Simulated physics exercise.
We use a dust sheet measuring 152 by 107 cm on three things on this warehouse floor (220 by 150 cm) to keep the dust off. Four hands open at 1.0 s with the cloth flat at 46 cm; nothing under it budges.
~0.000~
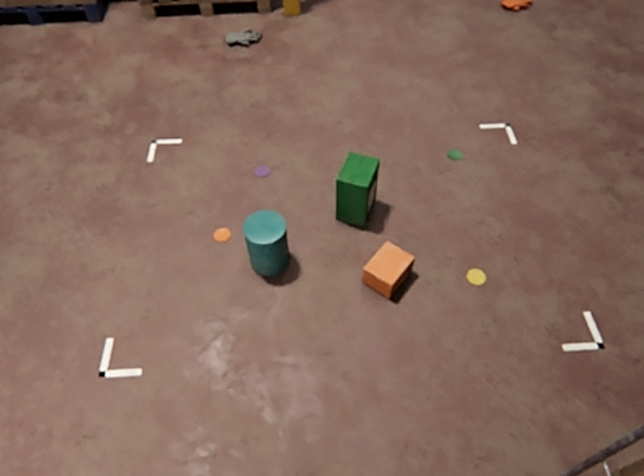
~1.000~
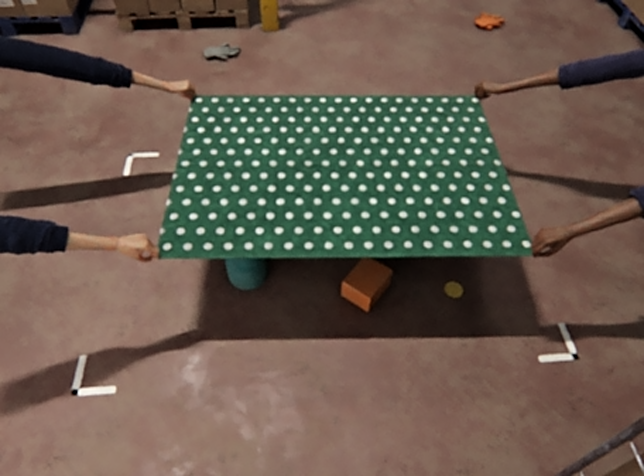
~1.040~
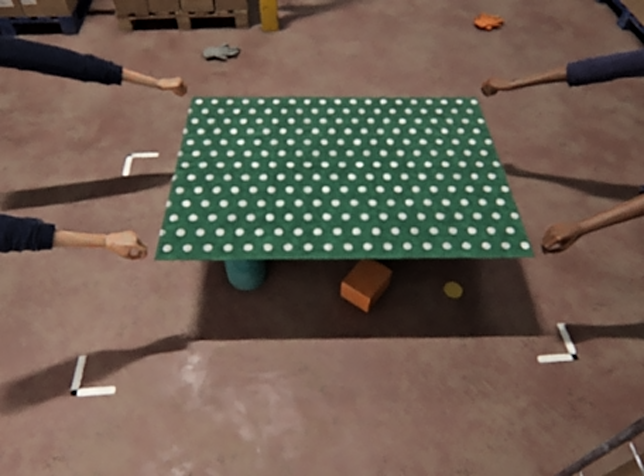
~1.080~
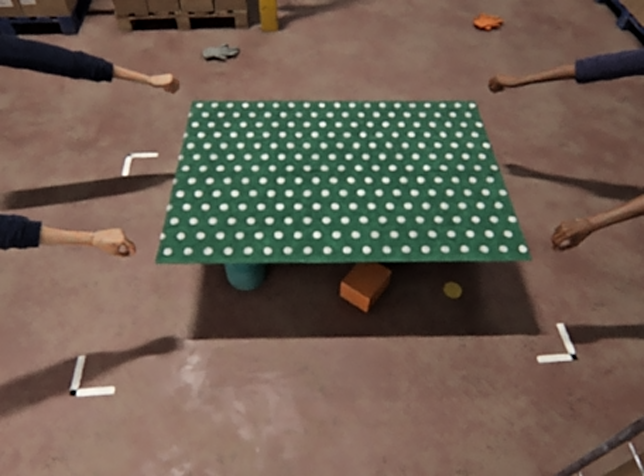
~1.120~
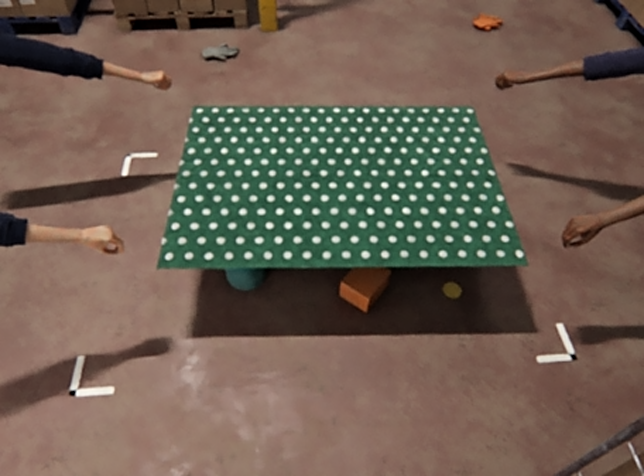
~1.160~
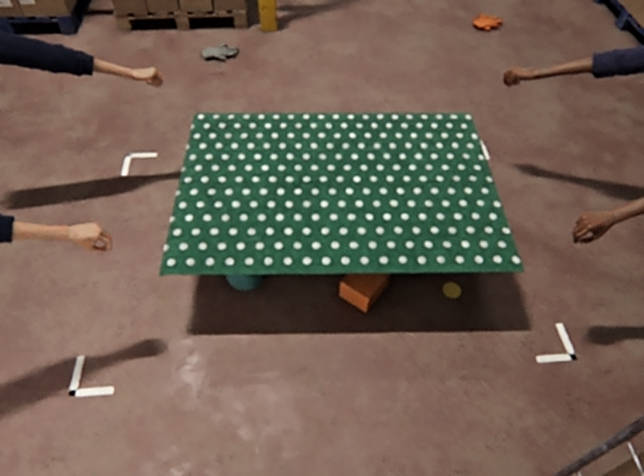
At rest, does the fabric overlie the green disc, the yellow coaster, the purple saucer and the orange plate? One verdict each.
Result: Green disc vanishes under it, yellow coaster gets covered, purple saucer vanishes under it, orange plate still shows.
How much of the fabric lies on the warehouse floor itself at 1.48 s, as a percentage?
Roughly 20 per cent.
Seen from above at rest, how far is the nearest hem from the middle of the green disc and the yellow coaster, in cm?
Roughly 4 cm, then 10 cm.
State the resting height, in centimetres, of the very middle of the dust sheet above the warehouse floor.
Roughly 32 cm.
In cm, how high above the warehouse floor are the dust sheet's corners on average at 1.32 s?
Roughly 10 centimetres.
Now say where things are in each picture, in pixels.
Green disc (455, 154); yellow coaster (476, 277); purple saucer (262, 171); orange plate (222, 235); orange crate (389, 263), 12 cm tall; green carton (358, 169), 30 cm tall; teal tub (264, 226), 26 cm tall, in the first picture.
Dust sheet corners (154, 259) (192, 96) (478, 96) (537, 256); highest point 46 cm, lowest 46 cm, in the second picture.
Dust sheet corners (154, 260) (192, 97); highest point 45 cm, lowest 45 cm, in the third picture.
Dust sheet corners (155, 264) (192, 101); highest point 43 cm, lowest 43 cm, in the fourth picture.
Dust sheet corners (157, 269) (193, 107); highest point 40 cm, lowest 39 cm, in the fifth picture.
Dust sheet corners (159, 276) (195, 114) (470, 115) (524, 273); highest point 36 cm, lowest 34 cm, in the sixth picture.
After 1.3 s, 0 % of it is down, spanning 150 by 113 cm, above green disc, orange plate, yellow coaster, purple saucer.
After 1.5 s, 20 % of it is down, spanning 141 by 106 cm, above green disc, yellow coaster, purple saucer.
After 1.6 s, 25 % of it is down, spanning 143 by 106 cm, above green disc, yellow coaster, purple saucer.
After 1.8 s, 25 % of it is down, spanning 144 by 106 cm, above green disc, yellow coaster, purple saucer.
After 3.3 s, 25 % of it is down, spanning 144 by 106 cm, above green disc, yellow coaster, purple saucer.
